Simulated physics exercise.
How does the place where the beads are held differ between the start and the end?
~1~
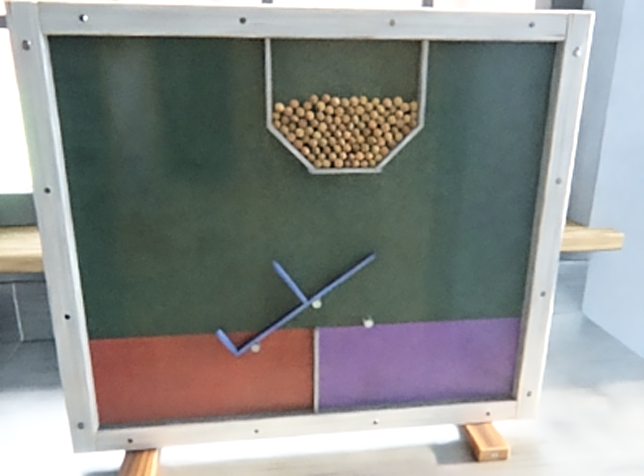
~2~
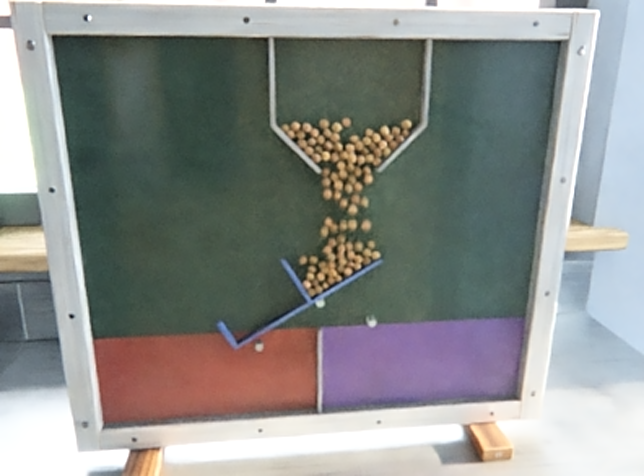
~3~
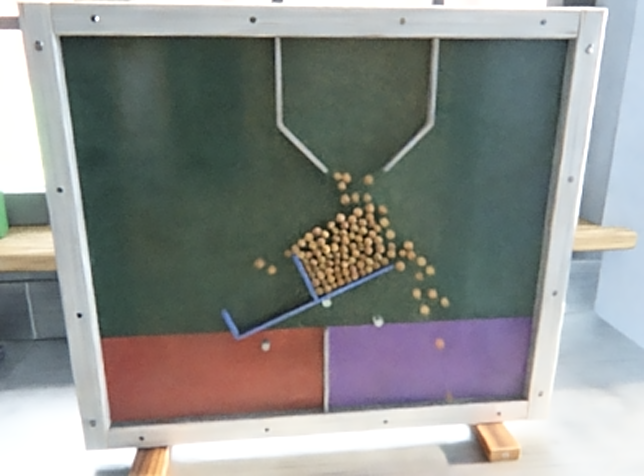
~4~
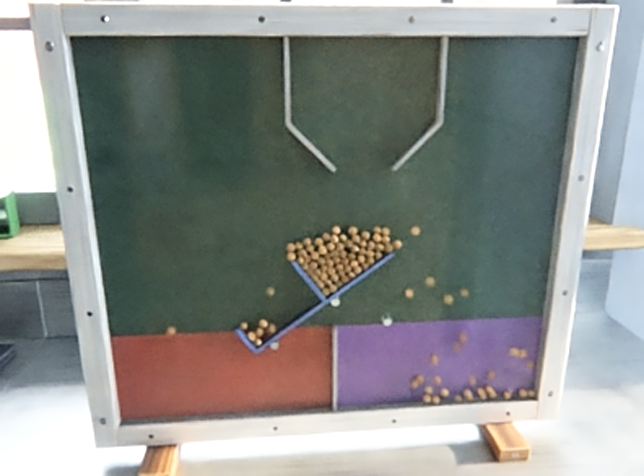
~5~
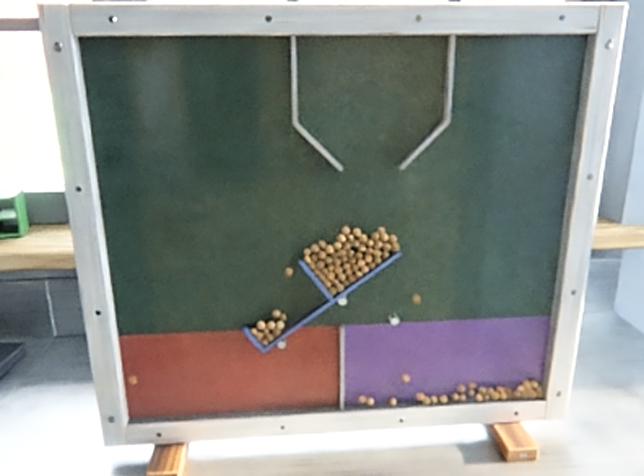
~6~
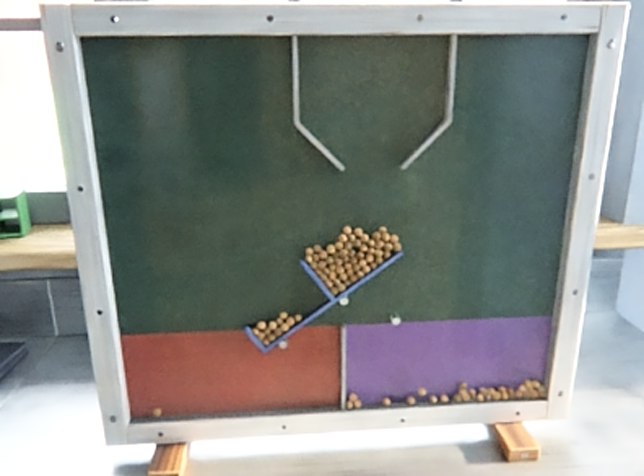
At the start the beads are all heaped in the hopper at the top. By the end the hopper is empty and they are lower down, mostly on the tilted blue tray, with a smaller share in the purple bin and barely any in the red one.
